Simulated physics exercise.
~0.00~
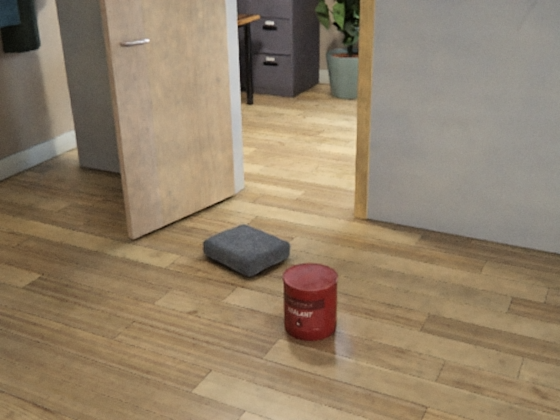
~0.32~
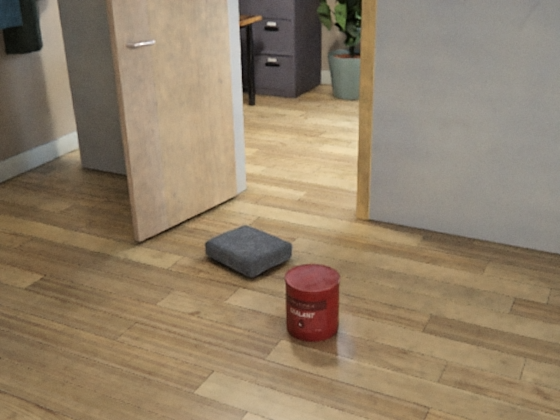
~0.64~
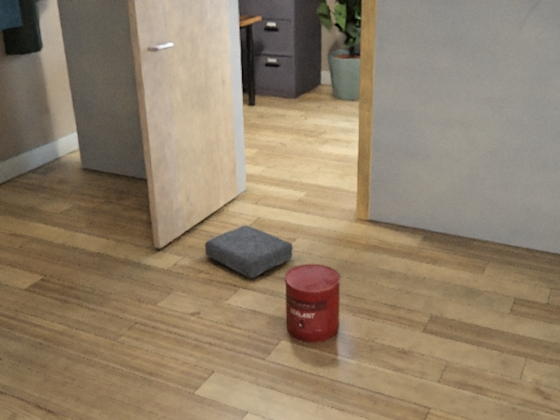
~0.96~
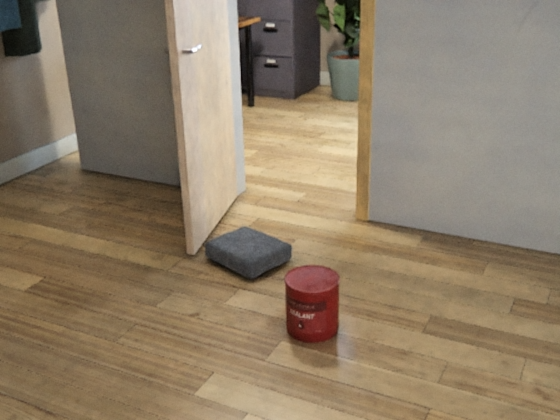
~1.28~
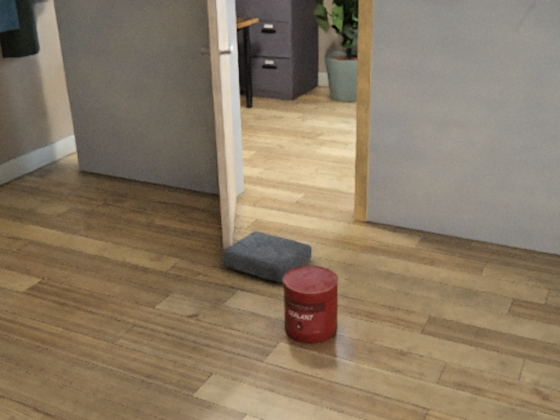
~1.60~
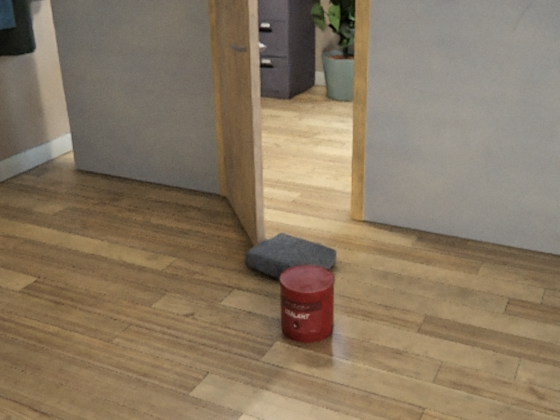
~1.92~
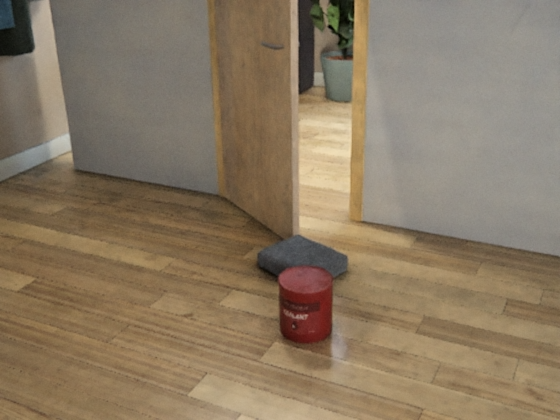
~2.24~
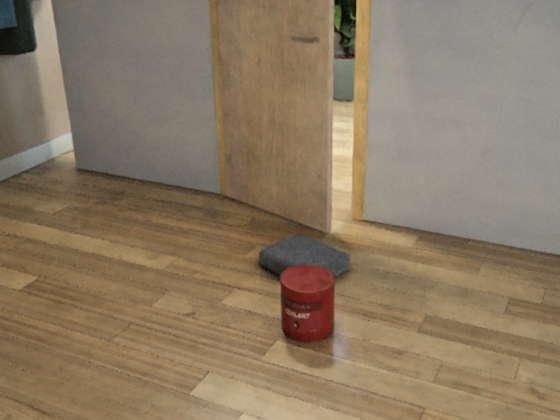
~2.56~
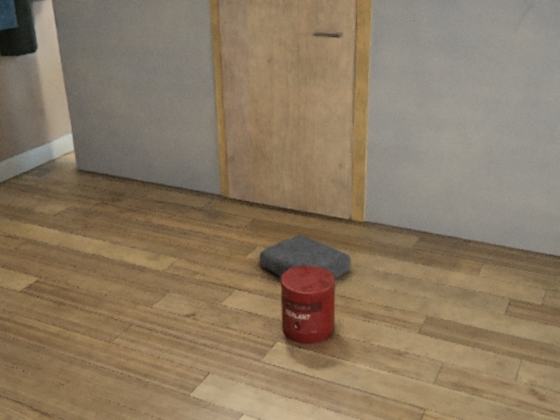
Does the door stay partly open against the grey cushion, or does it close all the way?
The door closes all the way. It pushes the grey cushion to the right as it swings, then goes on past it until the doorway is shut.
